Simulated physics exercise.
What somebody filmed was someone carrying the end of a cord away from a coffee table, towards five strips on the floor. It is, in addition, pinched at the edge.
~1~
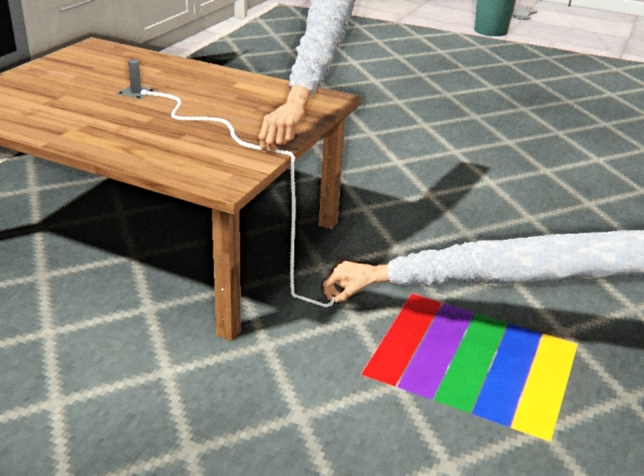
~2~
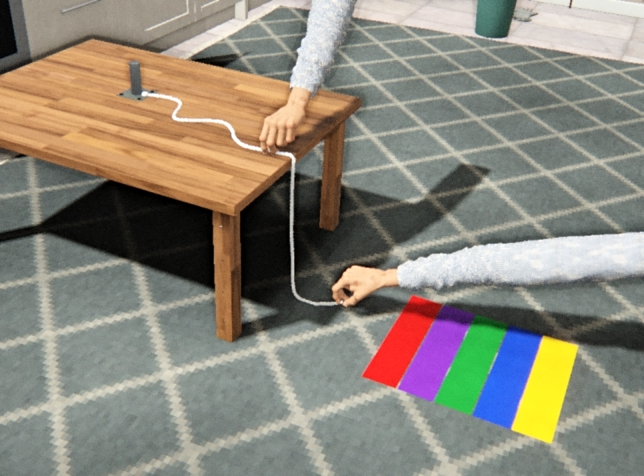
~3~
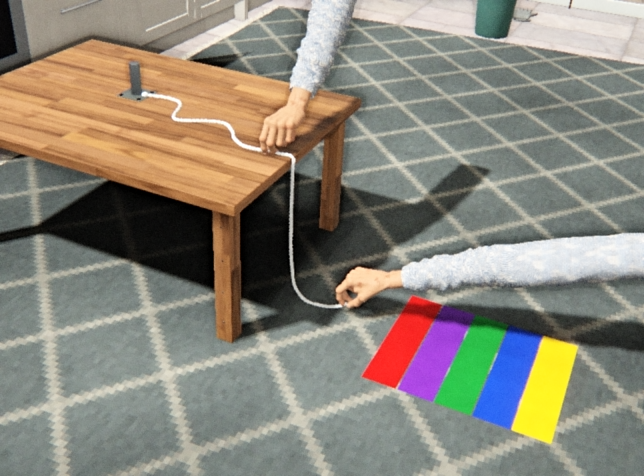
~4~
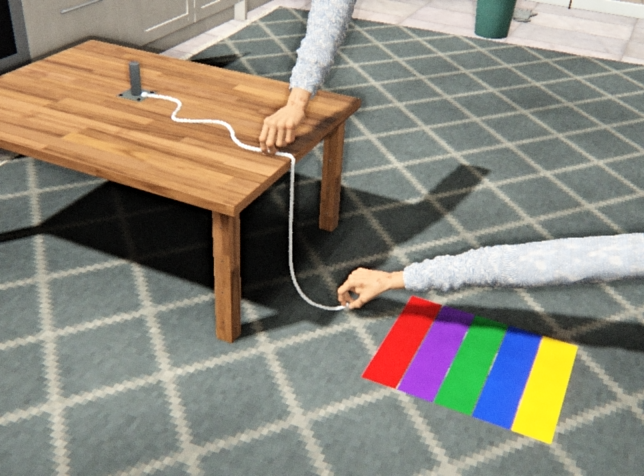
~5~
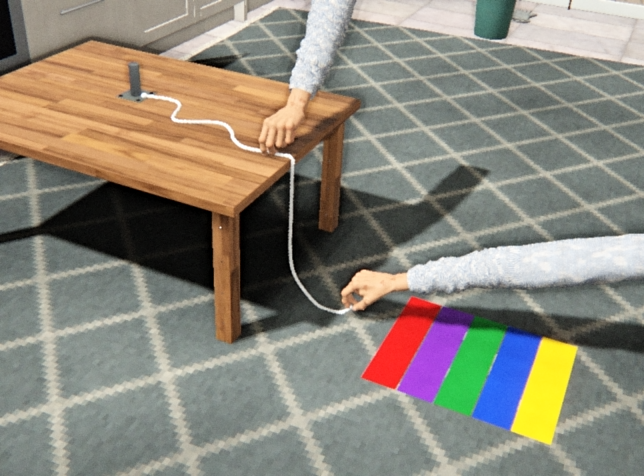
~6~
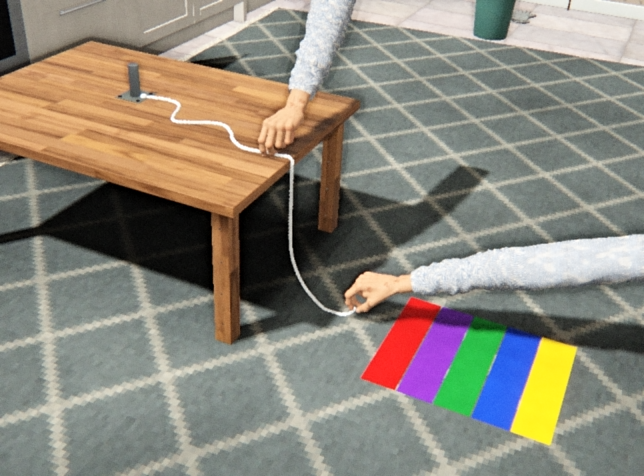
A hand slowly draws the cord's end rightward while another pinches it at the table edge.
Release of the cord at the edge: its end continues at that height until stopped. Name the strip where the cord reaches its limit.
Green.
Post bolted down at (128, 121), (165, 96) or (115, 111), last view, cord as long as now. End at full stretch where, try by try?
You'd get roughly (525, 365), (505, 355) and (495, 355), one for each try.
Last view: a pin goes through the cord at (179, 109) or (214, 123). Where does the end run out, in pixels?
(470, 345) and (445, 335).
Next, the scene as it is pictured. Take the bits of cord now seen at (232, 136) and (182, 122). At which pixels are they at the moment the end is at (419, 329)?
They sit at (264, 143) and (208, 123), in that order.
Early on, end near (419, 329); over red.
Midway, end near (458, 341); over purple.
At the end of the slack, end near (481, 349); over green. It gets as far as the green strip.
